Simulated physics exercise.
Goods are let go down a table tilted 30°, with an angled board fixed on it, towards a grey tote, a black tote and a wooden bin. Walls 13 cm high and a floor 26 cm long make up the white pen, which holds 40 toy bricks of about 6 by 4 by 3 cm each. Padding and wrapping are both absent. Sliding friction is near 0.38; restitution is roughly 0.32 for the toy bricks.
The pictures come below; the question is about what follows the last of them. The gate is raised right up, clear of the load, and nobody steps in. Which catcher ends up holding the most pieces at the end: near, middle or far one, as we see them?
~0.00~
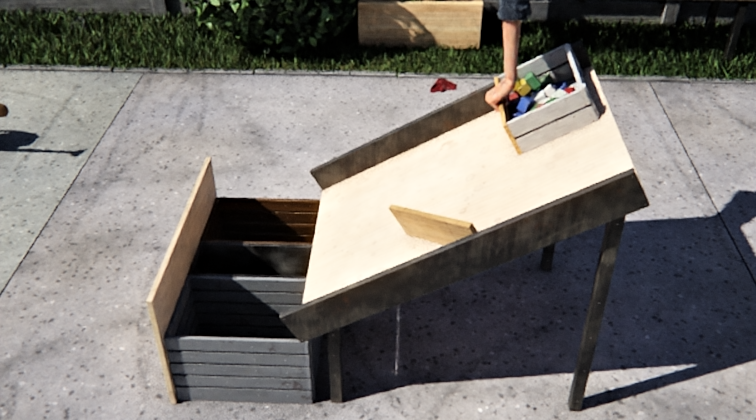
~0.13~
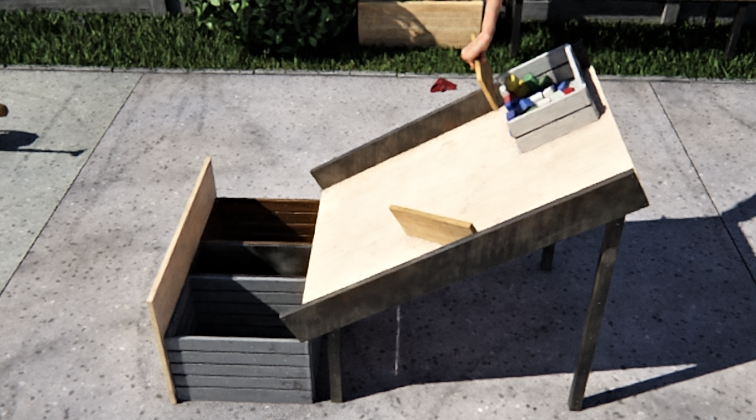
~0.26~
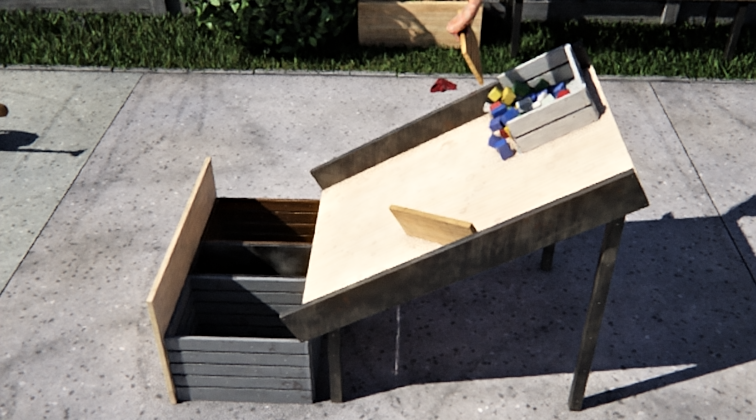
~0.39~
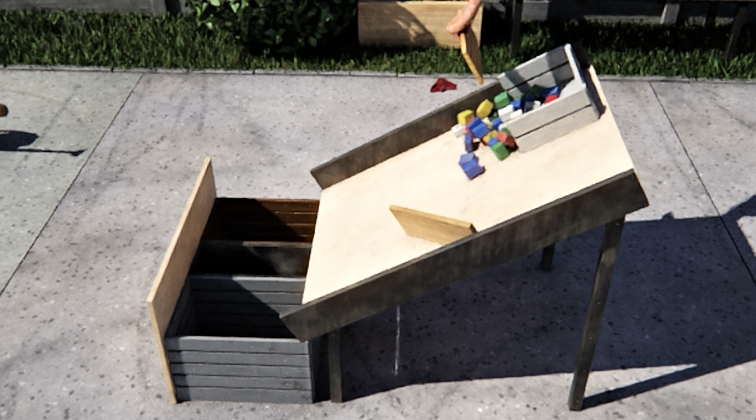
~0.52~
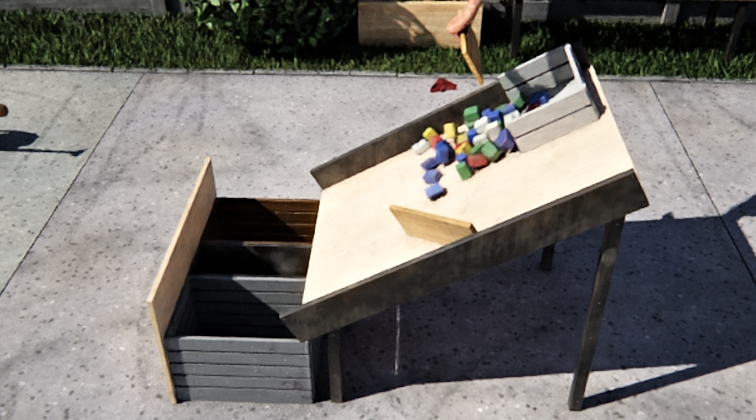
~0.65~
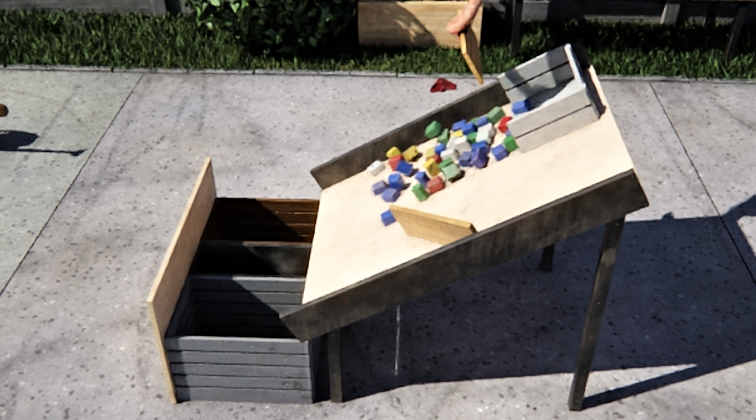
The pile builds up at the back.
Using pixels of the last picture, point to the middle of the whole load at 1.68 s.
Somewhere near (236, 275) in pixels.
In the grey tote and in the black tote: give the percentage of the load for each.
Roughly 0 and 20 per cent.
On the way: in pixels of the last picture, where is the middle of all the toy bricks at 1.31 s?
Somewhere near (248, 269) in the last picture's pixels.
After 0.81 s, 38 on the slope and 2 in the air.
After 1.02 s, 4 in the black tote, 8 in the wooden bin, 23 on the slope and 5 in the air.
After 1.31 s, 6 in the black tote, 30 in the wooden bin, 1 on the slope and 3 in the air.
When it is over (at 1.68 s), 8 in the black tote and 32 in the wooden bin.
